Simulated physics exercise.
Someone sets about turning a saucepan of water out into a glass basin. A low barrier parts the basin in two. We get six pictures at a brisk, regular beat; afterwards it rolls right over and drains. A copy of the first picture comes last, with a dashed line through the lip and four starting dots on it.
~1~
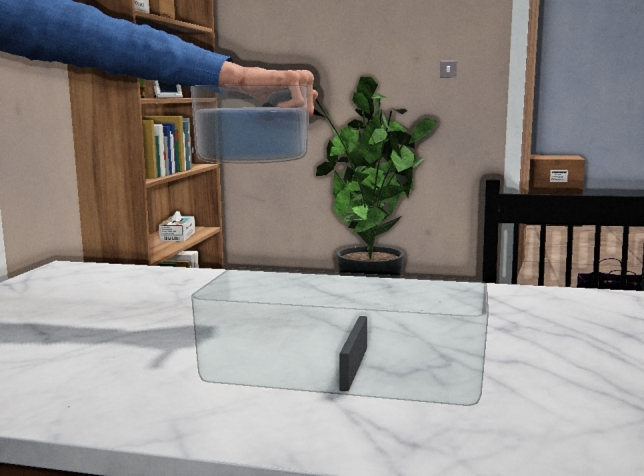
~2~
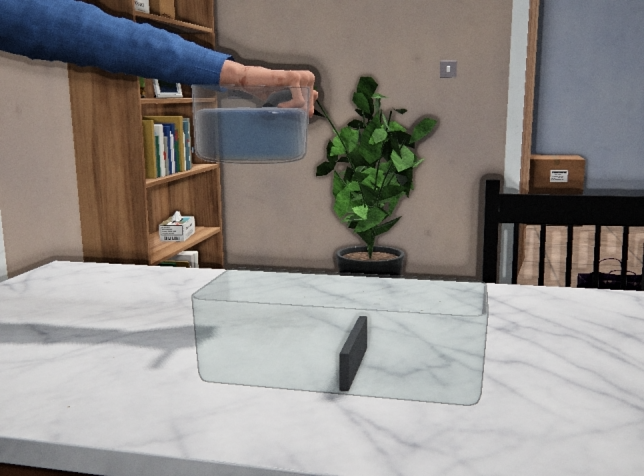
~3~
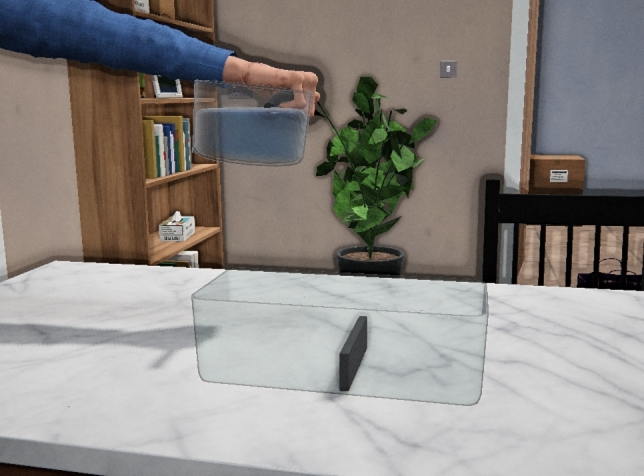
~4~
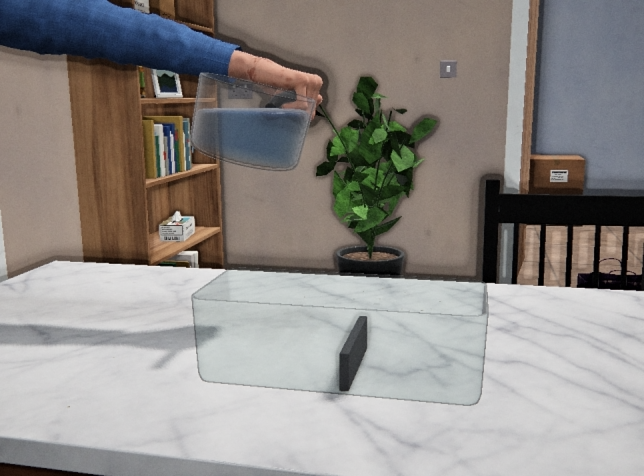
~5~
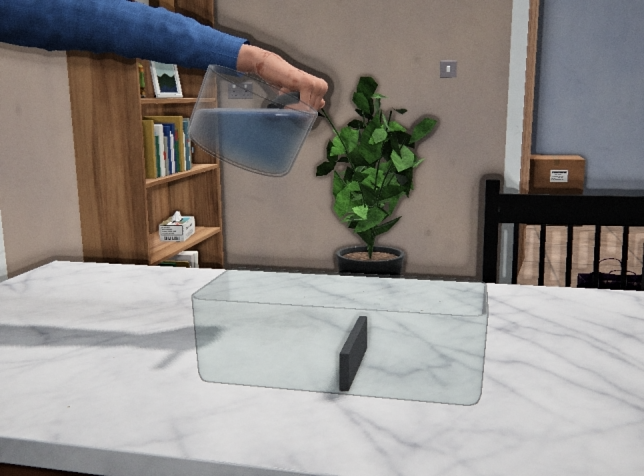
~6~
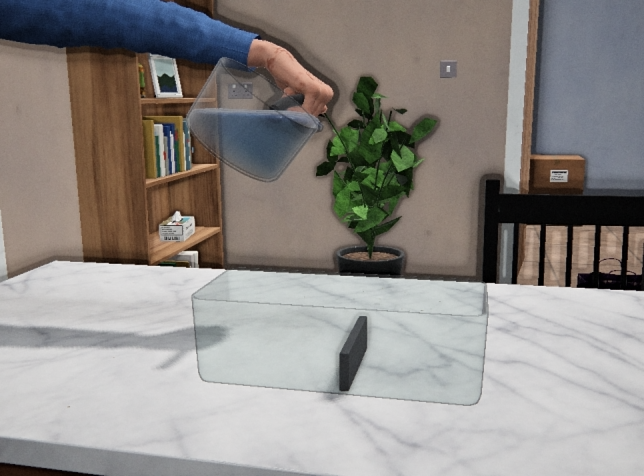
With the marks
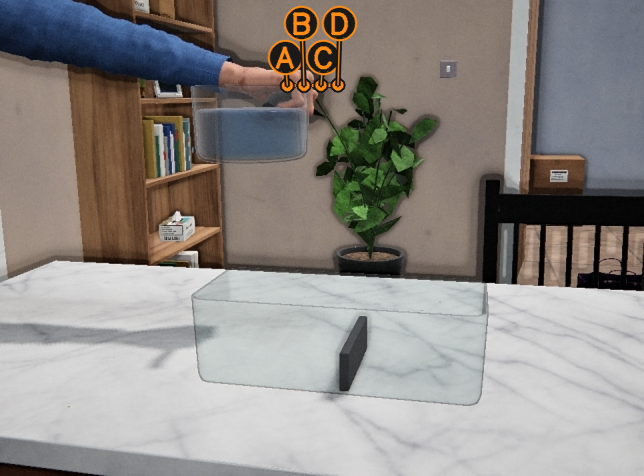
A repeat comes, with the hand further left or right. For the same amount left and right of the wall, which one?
Best: A.
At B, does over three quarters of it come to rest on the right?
No.
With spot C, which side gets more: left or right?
The right side.
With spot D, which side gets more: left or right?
The right side.
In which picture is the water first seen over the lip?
Picture 6.
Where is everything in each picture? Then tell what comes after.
In the first frame, upright, lip at (304, 85); basin from (200, 378) to (481, 404); top of the wall at (354, 333); nothing has left yet.
In the second frame, upright, lip at (305, 87); nothing has left yet.
In the third frame, tipped about 7°, lip at (308, 92); nothing has left yet.
In the fourth frame, tipped about 15°, lip at (311, 101); nothing has left yet.
In the fifth frame, tipped about 25°, lip at (314, 113); nothing has left yet.
In the sixth frame, tipped about 37°, lip at (315, 127); water is over the lip, down to (315, 127).
On the marked copy, A at (287, 85); B at (304, 85); C at (320, 85); D at (337, 85).
If A is chosen, about 51 % ends left of the wall and 46 % right of it; 3 % is lost outside.
If B is chosen, about 34 % ends left of the wall and 64 % right of it.
If C is chosen, about 20 % ends left of the wall and 79 % right of it.
If D is chosen, about 6 % ends left of the wall and 92 % right of it.
